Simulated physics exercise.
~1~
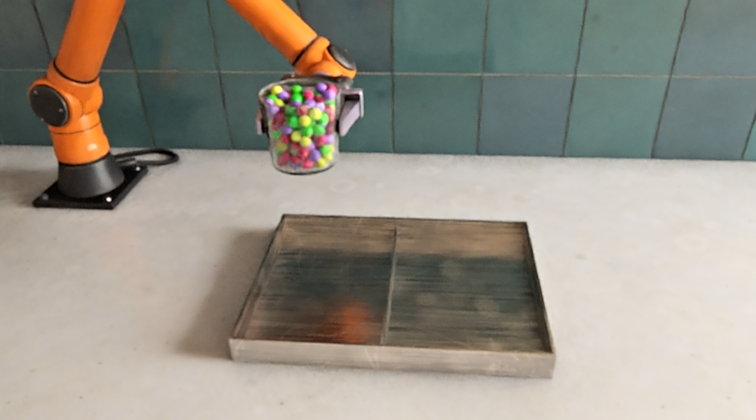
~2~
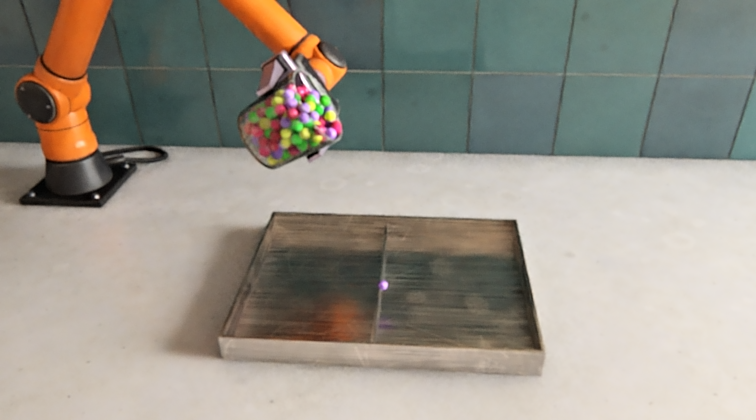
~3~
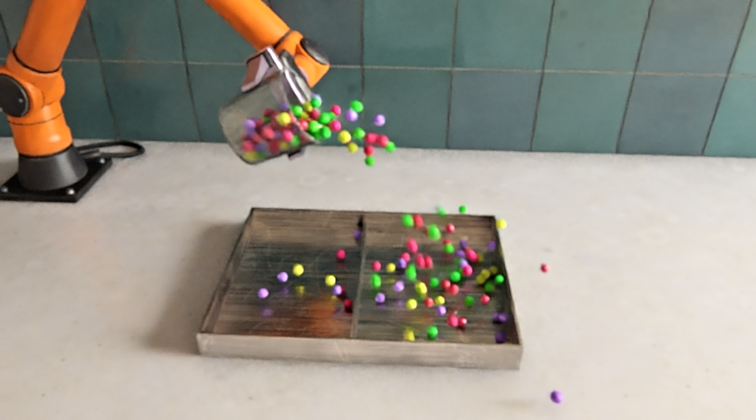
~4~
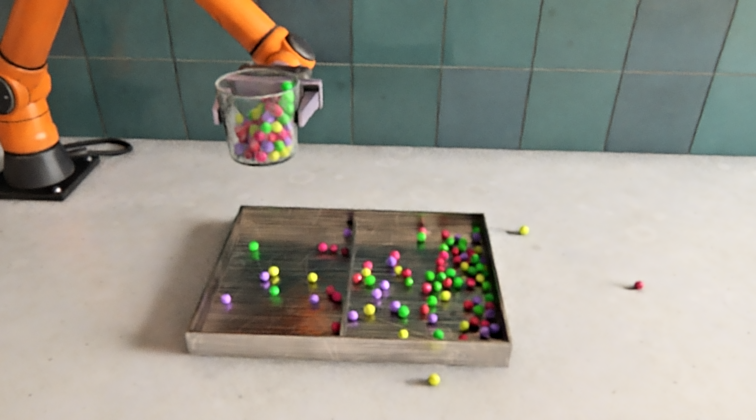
On a pale countertop before a teal tiled wall, seen from the front and slightly above, an orange robot arm at the left grips a clear cup full of small round sweets in pink, green, yellow and purple. A shallow metal tray, split in two by a low cross wall, sits in front. The arm tips the cup to the right, and the sweets pour out, scattering mostly into the right part while a few bounce past the tray. The arm then turns the cup back upright, with roughly half its sweets still inside and a few strays lying on the countertop.
